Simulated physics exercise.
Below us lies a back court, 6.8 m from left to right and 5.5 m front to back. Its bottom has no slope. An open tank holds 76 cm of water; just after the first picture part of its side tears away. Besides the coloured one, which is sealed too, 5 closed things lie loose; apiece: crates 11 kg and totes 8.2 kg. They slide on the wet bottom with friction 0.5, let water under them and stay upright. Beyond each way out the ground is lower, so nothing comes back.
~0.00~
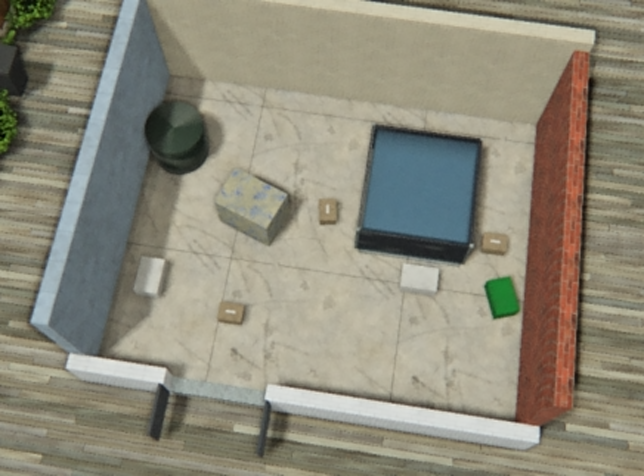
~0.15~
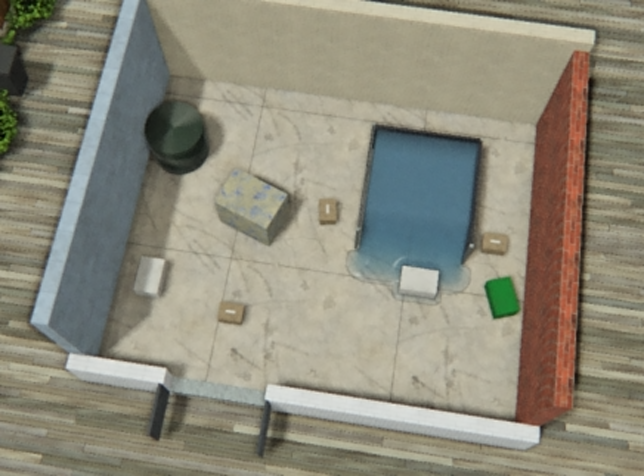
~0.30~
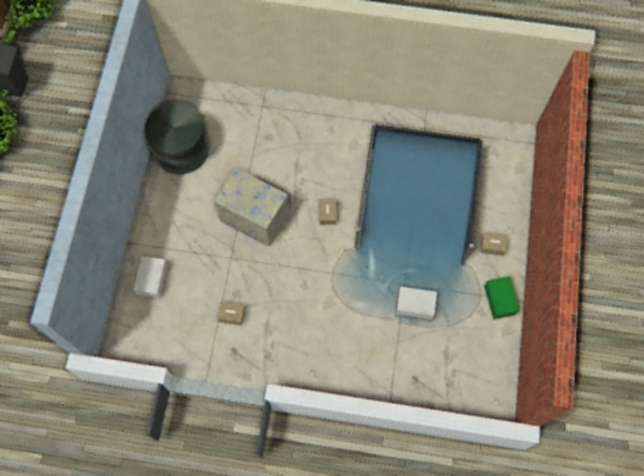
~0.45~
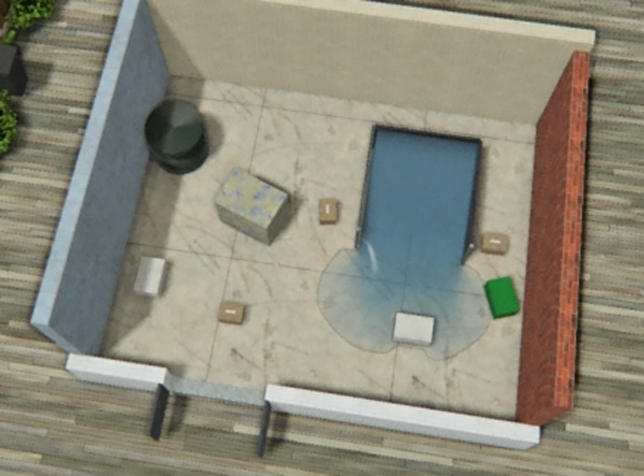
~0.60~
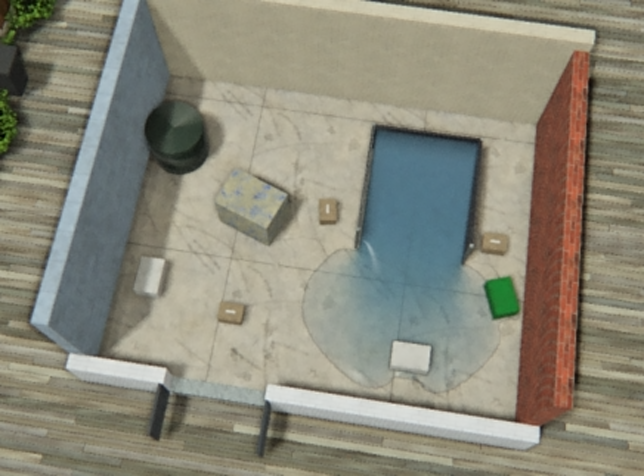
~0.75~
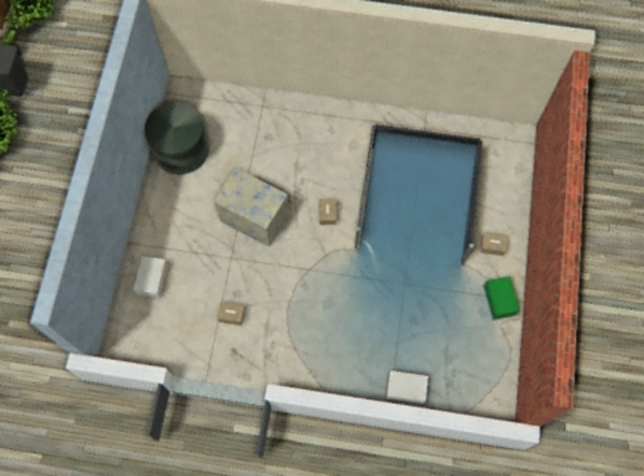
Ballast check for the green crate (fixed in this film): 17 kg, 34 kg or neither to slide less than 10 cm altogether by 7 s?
For it, neither load is enough.
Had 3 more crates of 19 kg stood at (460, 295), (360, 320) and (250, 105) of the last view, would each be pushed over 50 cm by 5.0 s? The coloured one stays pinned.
In turn: Over, over, less.
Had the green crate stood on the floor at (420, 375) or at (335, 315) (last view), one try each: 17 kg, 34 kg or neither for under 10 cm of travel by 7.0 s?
In turn: Neither holds; neither holds.
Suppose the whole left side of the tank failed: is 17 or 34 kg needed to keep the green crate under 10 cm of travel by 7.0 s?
Then the smaller load will do.
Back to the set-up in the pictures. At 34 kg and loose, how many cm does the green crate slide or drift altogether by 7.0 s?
About 350 cm.
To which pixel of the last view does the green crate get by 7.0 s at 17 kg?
Near (481, 128).
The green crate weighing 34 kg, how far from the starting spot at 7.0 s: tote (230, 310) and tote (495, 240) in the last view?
In turn: 250 cm, 250 cm.
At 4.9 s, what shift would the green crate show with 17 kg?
Roughly 300 cm.
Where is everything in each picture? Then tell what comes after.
The green crate at (504, 295), on the bottom; 3.4 m2 under water; 0 of 6 have shifted, in the first picture.
The green crate at (504, 295), on the bottom; 4.4 m2 under water; 0 of 6 have shifted, in the second picture.
The green crate at (504, 295), on the bottom; 5.8 m2 under water; 1 of 6 have shifted, in the third picture.
The green crate at (504, 295), on the bottom; 7.5 m2 under water; 1 of 6 have shifted, in the fourth picture.
The green crate at (504, 295), on the bottom; 9.4 m2 under water; 1 of 6 have shifted, in the fifth picture.
The green crate at (504, 295), on the bottom; water covers 11.4 m2; 1 of 6 have shifted, in the sixth picture.
After 1.4 s the green crate would be 0 cm from its start with 17 kg and 0 cm from its start with 34 kg; 3 cm of water round it then.
After 3.1 s the green crate would be 88 cm from its start with 17 kg and 77 cm from its start with 34 kg; 8 cm of water round it then.
After 4.9 s the green crate would be 297 cm from its start with 17 kg and 272 cm from its start with 34 kg; 10 cm of water round it then.
After 7.0 s the green crate would be 310 cm from its start with 17 kg and 284 cm from its start with 34 kg; 13 cm of water round it then.
